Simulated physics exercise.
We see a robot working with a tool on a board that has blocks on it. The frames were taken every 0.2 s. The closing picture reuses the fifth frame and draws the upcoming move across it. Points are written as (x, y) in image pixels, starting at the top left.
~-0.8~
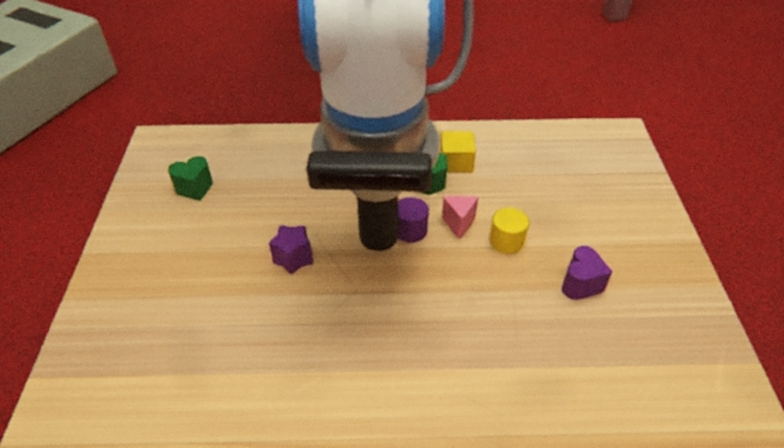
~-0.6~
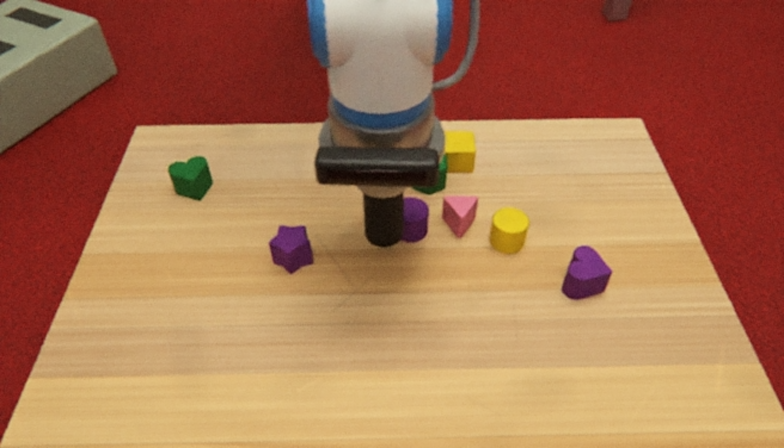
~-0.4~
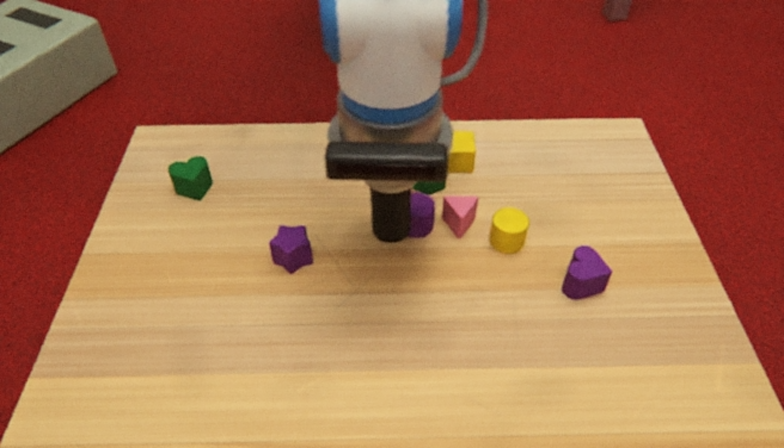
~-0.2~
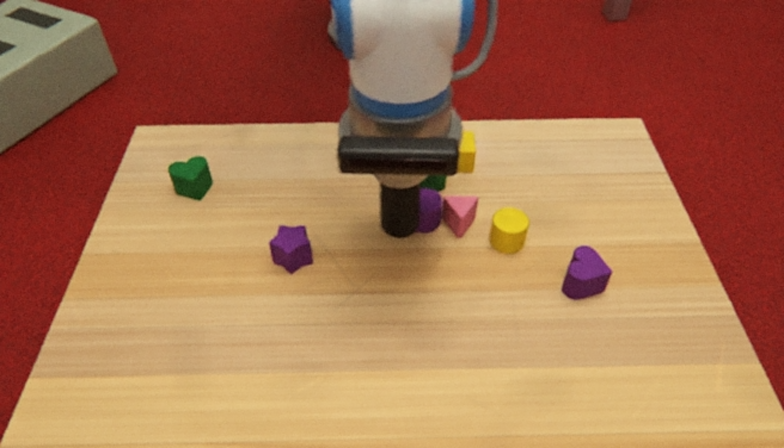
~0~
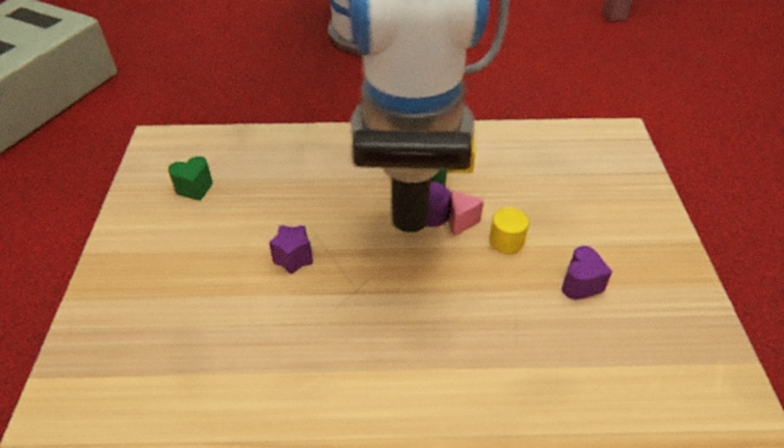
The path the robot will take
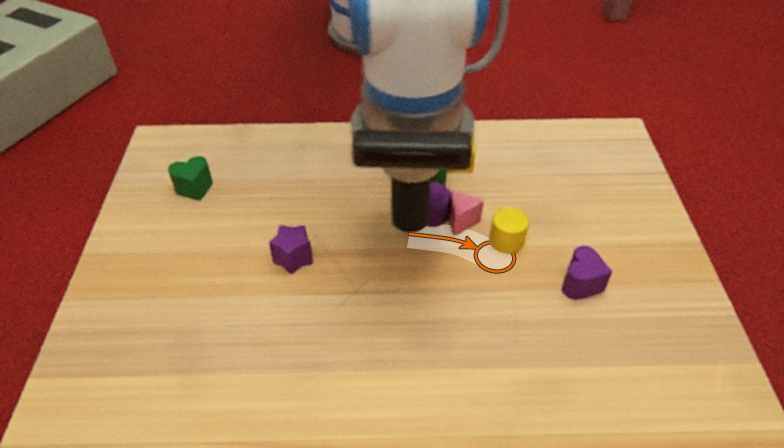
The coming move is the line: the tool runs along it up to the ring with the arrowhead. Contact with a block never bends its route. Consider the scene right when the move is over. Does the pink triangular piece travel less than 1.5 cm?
My answer is yes.
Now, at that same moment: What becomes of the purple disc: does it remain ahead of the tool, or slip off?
Beside or behind, I predict.
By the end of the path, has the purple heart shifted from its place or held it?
The purple heart does not move.
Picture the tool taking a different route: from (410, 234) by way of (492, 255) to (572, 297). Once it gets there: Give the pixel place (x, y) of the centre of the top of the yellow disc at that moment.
Roughly at (536, 220).
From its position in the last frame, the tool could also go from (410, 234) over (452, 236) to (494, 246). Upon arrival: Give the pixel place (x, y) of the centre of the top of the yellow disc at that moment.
The middle of its upper face should be somewhere near (535, 222).
The line goes from (410, 234) over (454, 240) to (495, 257).
On the path given first. Halfway along, tool (456, 225); purple disc (443, 190); pink triangular piece (473, 197), turned 35° clockwise.
At the end, tool (498, 242); green hexagonal block unmoved; purple disc (443, 190); pink triangular piece (473, 197), turned 35° clockwise; yellow disc (528, 221); purple heart unmoved.
